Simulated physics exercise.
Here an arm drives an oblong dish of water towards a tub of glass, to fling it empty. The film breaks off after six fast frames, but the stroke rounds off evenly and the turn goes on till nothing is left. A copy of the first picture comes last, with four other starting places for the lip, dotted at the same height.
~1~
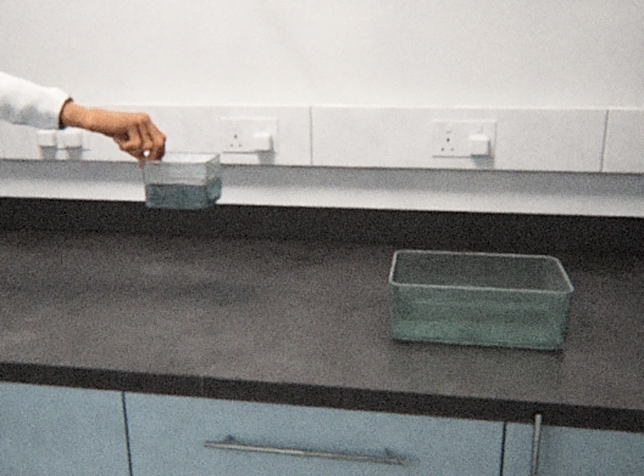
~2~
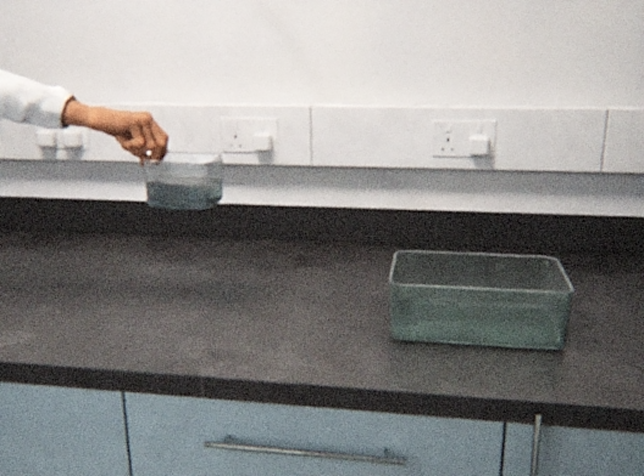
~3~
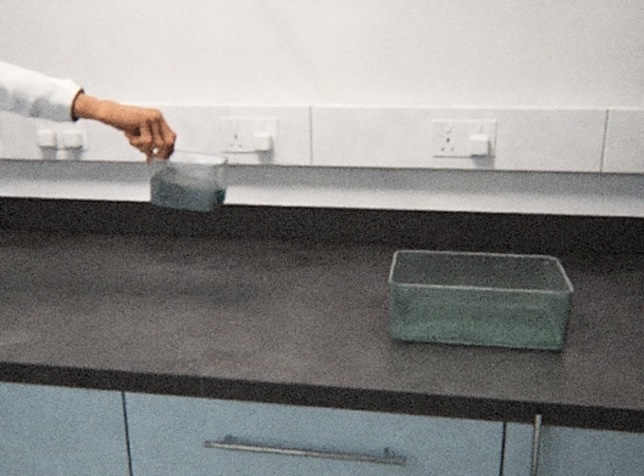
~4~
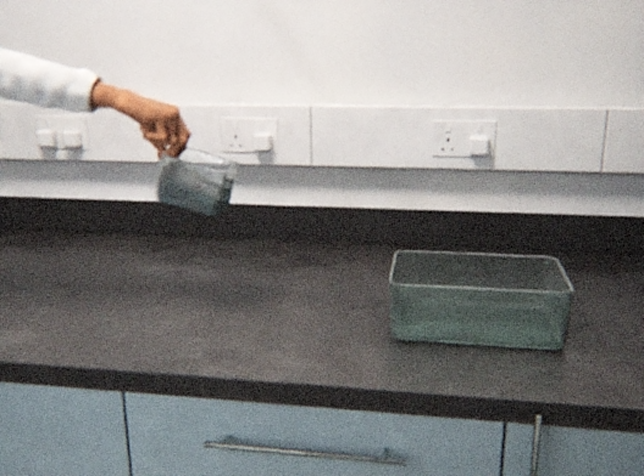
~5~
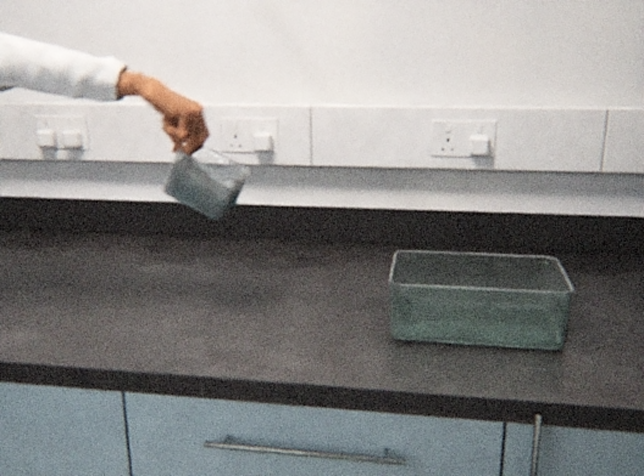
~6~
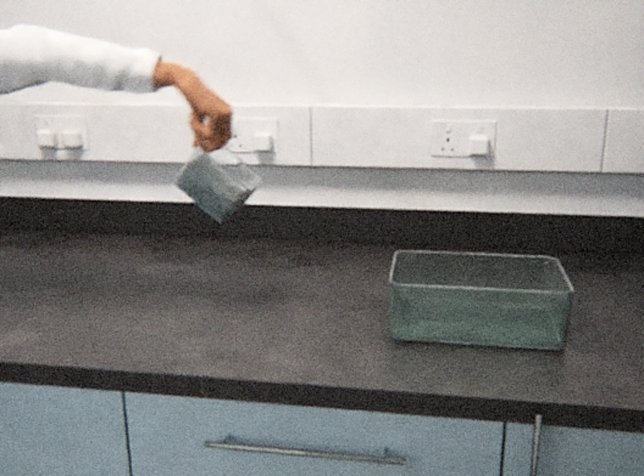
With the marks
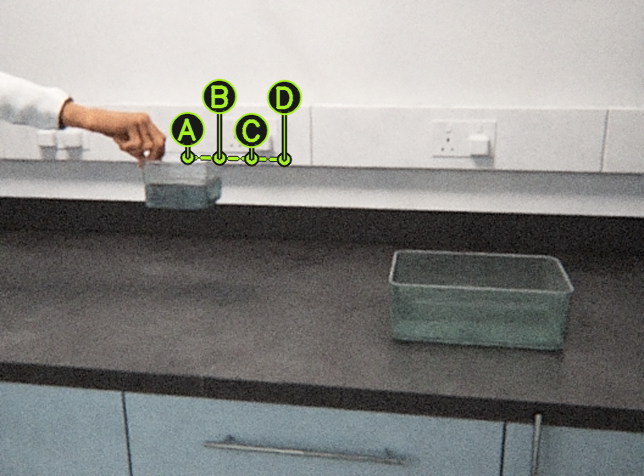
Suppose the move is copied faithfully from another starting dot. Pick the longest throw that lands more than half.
Go for C.
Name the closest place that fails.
Here it is place B.
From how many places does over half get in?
Two of the four.
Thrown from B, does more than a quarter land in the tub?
No, it does not.
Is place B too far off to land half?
Yes, it does.
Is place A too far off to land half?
Yes, it does.
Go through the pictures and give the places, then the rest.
Upright, lip at (212, 158); tub from (390, 337) to (565, 348); nothing has left yet.
Upright, lip at (214, 158); nothing has left yet.
Tipped about 6°, lip at (221, 161); nothing has left yet.
Tipped about 15°, lip at (231, 167); nothing has left yet.
Tipped about 27°, lip at (244, 175); nothing has left yet.
Tipped about 41°, lip at (257, 184); nothing has left yet.
On the marked copy, A at (187, 157); B at (219, 158); C at (251, 158); D at (284, 159).
If A is chosen, about 0 % lands in the tub, 96 % falls short and 4 % goes beside or beyond.
If B is chosen, about 8 % lands in the tub, 86 % falls short and 6 % goes beside or beyond.
If C is chosen, about 76 % lands in the tub, 12 % falls short and 12 % goes beside or beyond.
If D is chosen, about 80 % lands in the tub, 3 % falls short and 17 % goes beside or beyond.
